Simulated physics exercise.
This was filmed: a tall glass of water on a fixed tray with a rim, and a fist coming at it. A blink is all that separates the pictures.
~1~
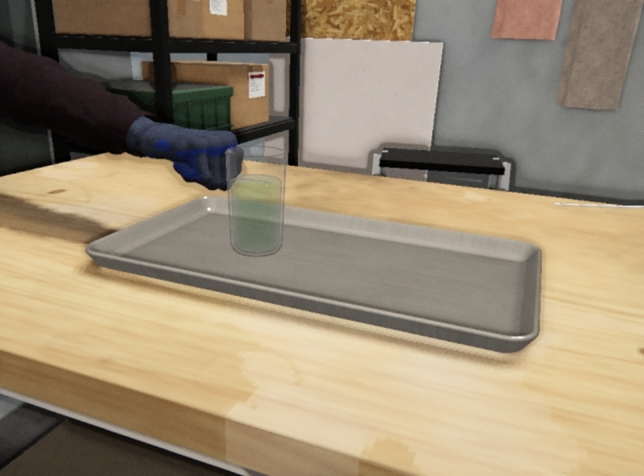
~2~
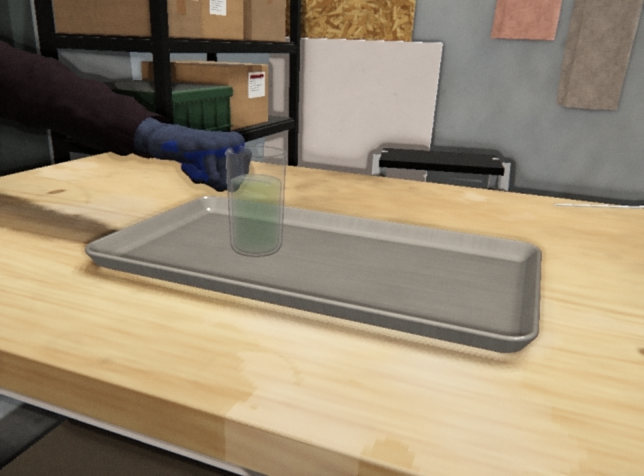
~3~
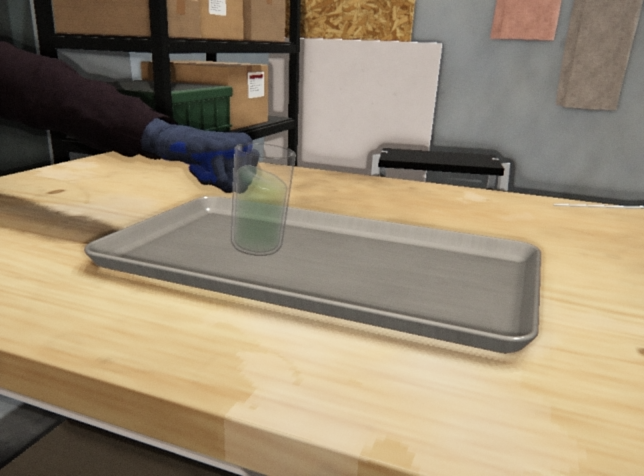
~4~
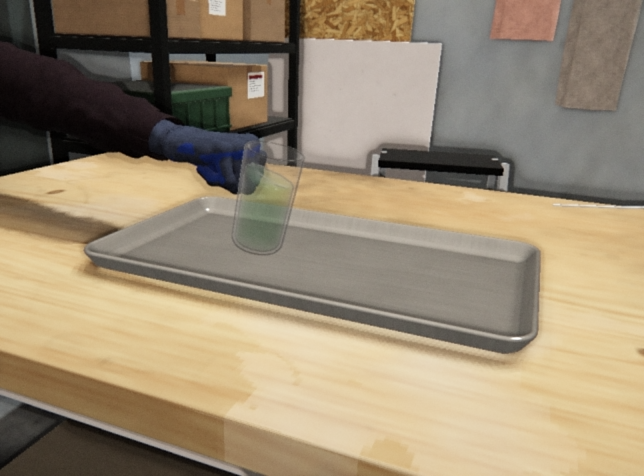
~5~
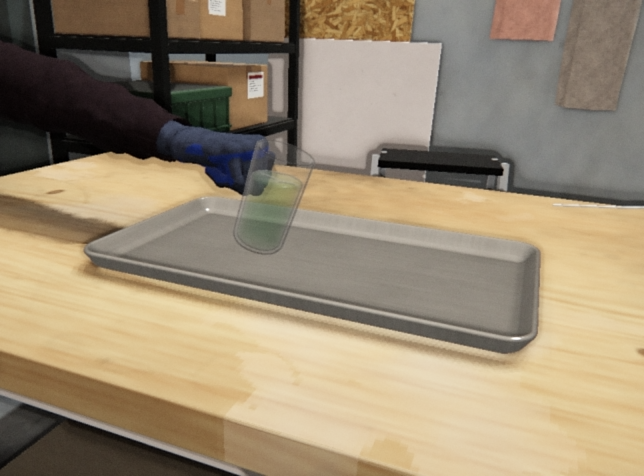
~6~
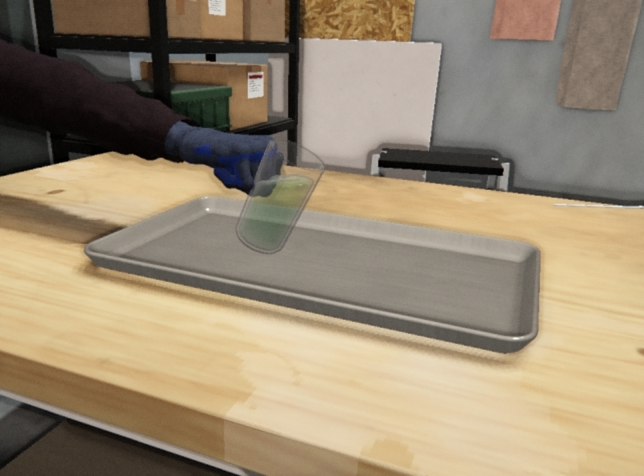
A blue-gloved hand reaching in from the left pushes against a clear glass of greenish liquid standing on a gray metal tray, and the glass, upright at first, leans steadily to the right as the liquid shifts inside it.
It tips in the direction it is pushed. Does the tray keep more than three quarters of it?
Tray holds under three quarters.
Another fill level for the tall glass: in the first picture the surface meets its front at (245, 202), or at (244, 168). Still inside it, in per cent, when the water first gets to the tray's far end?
70 % and 55 %.
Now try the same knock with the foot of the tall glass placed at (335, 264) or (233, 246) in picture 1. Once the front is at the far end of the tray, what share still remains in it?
Lab note - try 1 about 85 %, try 2 about 60 %.
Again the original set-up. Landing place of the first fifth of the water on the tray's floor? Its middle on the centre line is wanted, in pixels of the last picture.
(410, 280).
A moment on, the tall glass is falling and 100 per cent is in the glass, 0 on the tray and 0 above or beyond its rim.
Next, the tall glass lies on its side and 95 per cent is in the glass, 3 on the tray and 2 above or beyond its rim.
Then the tall glass lies on its side and 52 per cent is in the glass, 43 on the tray and 5 above or beyond its rim.
Later the tall glass lies on its side and 26 per cent is in the glass, 40 on the tray and 34 above or beyond its rim.
In the end 66 per cent is held by tray and glass, 34 is off the tray.
